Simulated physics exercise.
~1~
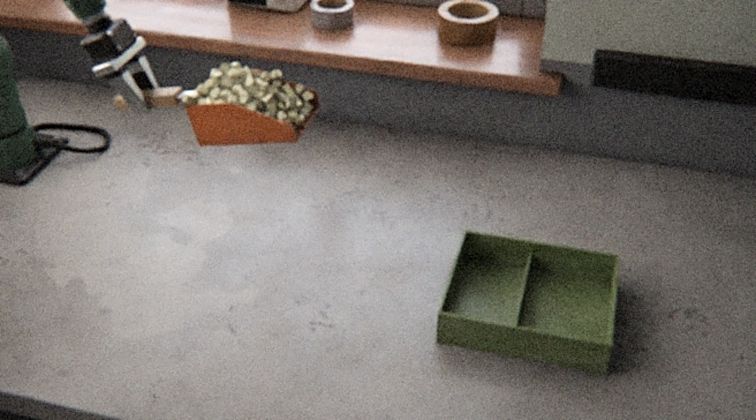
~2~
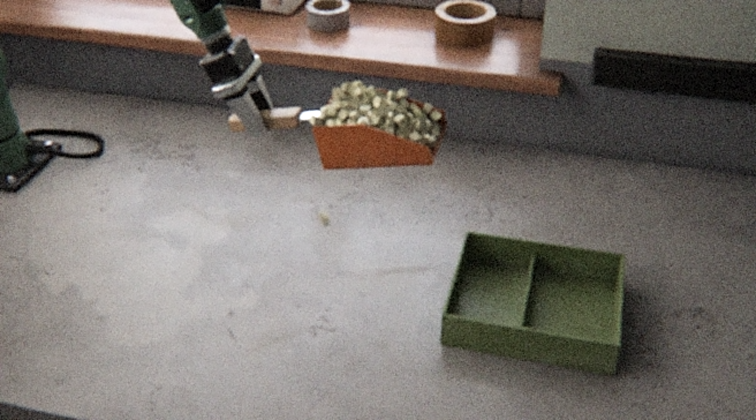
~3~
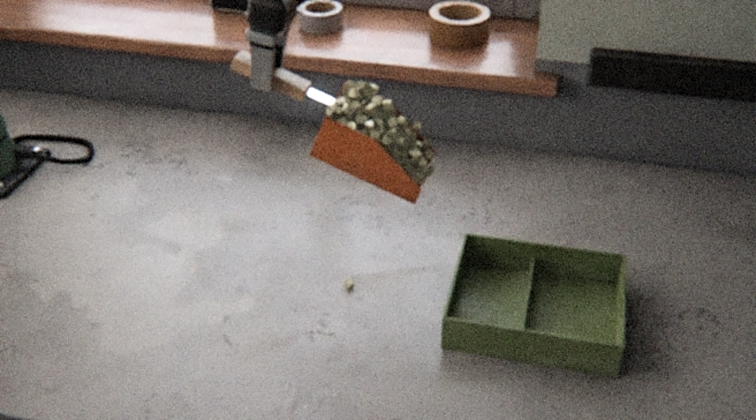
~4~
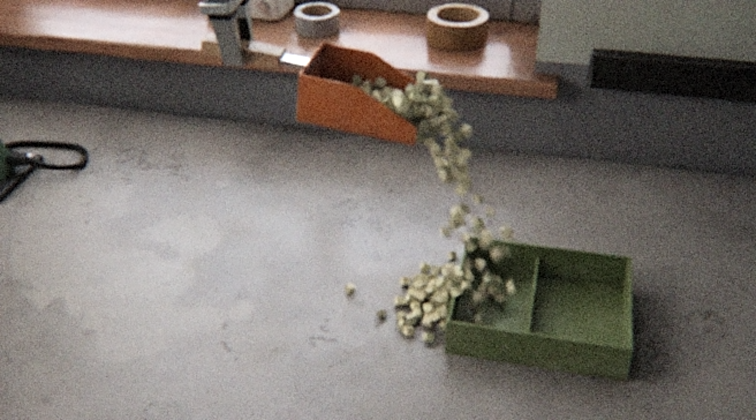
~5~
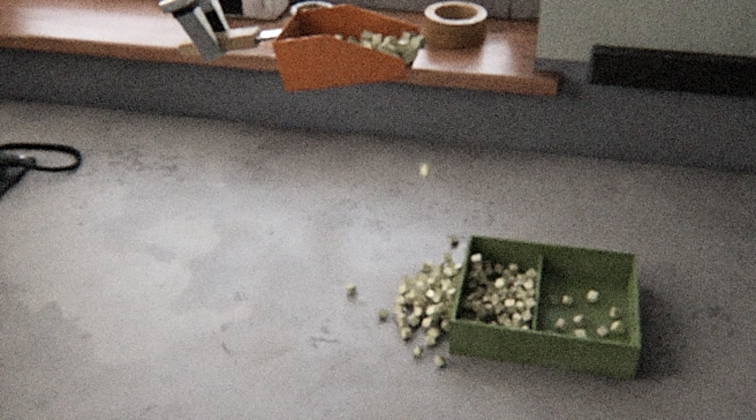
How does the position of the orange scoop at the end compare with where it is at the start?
At the end the scoop is farther to the right and higher up than at the start, when it is near the upper left.
